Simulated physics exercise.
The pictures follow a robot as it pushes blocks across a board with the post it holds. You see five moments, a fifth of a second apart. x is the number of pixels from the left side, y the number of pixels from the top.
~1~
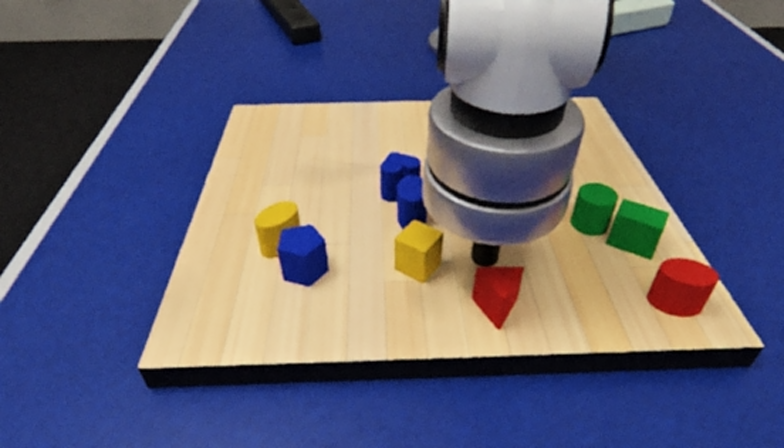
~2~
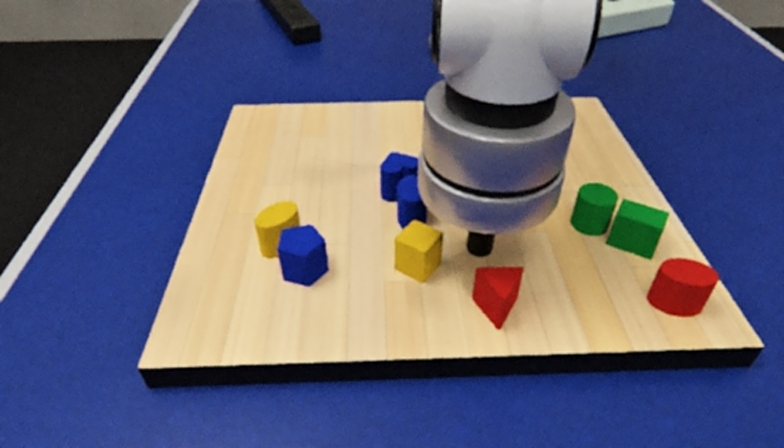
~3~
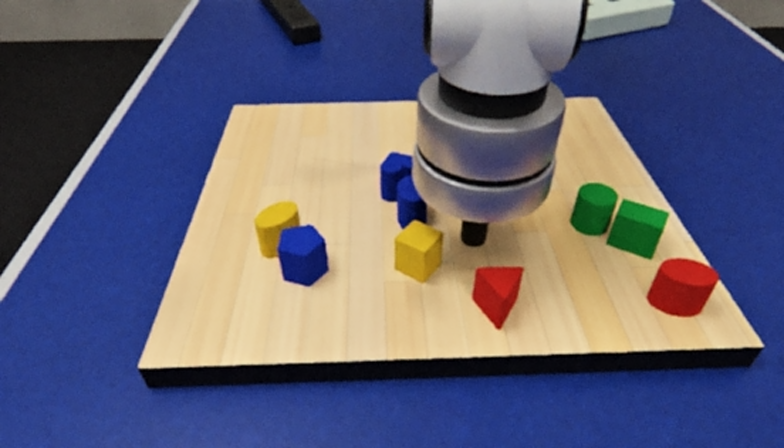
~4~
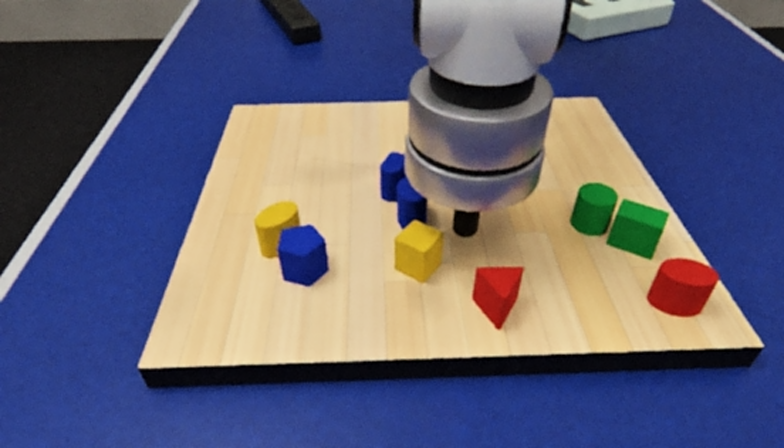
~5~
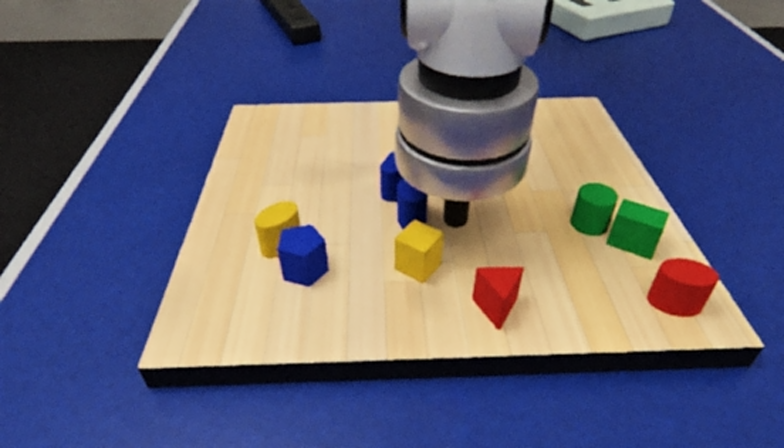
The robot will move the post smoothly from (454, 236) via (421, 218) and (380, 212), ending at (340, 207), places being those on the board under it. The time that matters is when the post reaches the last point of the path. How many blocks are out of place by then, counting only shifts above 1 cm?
Number moved: 1.
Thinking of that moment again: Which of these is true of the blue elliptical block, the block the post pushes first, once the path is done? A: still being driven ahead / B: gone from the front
That would be A.
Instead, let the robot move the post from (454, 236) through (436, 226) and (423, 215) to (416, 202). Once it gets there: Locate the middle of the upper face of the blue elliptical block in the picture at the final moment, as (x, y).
Answer: (393, 180).
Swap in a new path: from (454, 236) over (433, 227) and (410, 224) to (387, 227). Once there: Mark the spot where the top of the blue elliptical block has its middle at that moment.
At pixel (376, 181).
The first path, step by step. One third of the way, post (419, 203); blue elliptical block (393, 183).
Two thirds of the way, post (378, 197); blue heart block (396, 160), turned 15° clockwise; blue elliptical block (351, 178).
At the end, post (339, 192); blue heart block (396, 160), turned 15° clockwise; blue elliptical block (312, 174); yellow square not moved.
